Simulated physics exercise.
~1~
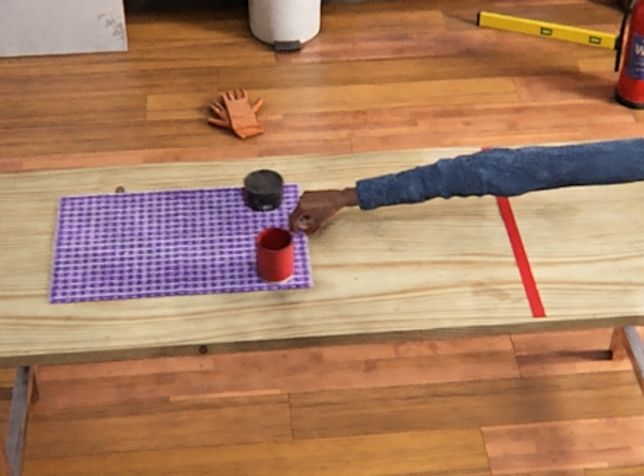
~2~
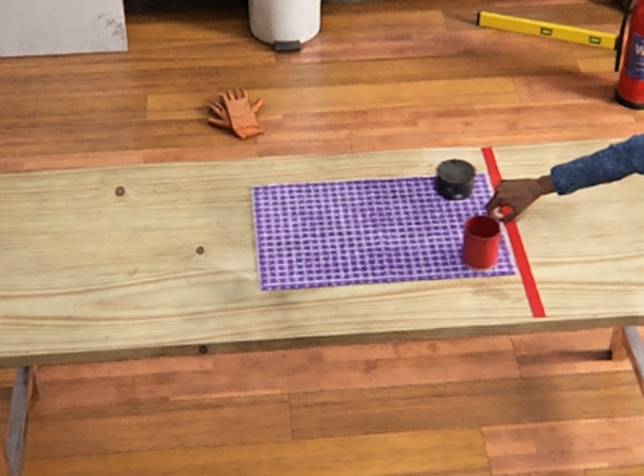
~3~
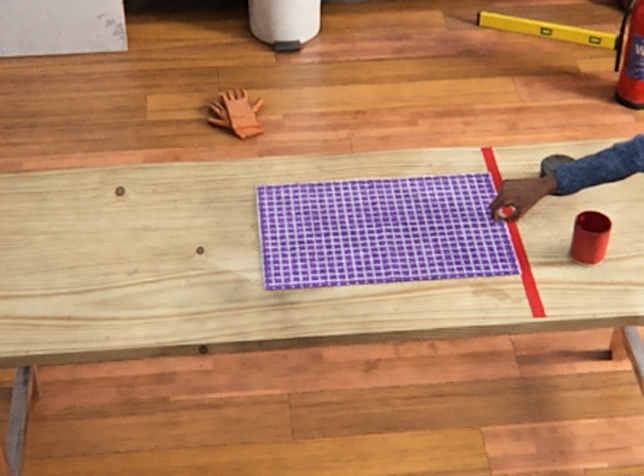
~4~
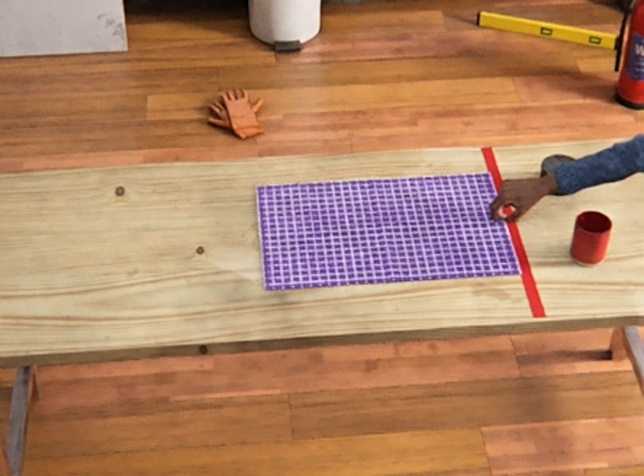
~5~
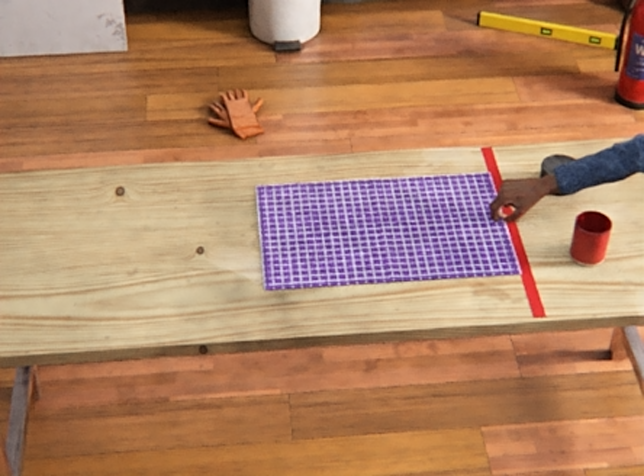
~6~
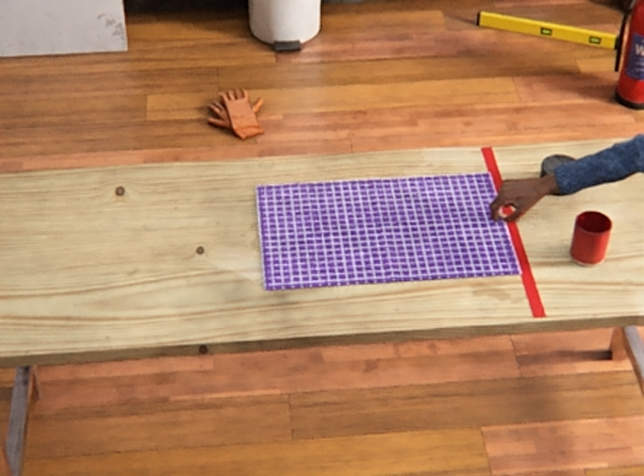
A hand pulls a purple cloth to red tape, and the mug and tub slide off.
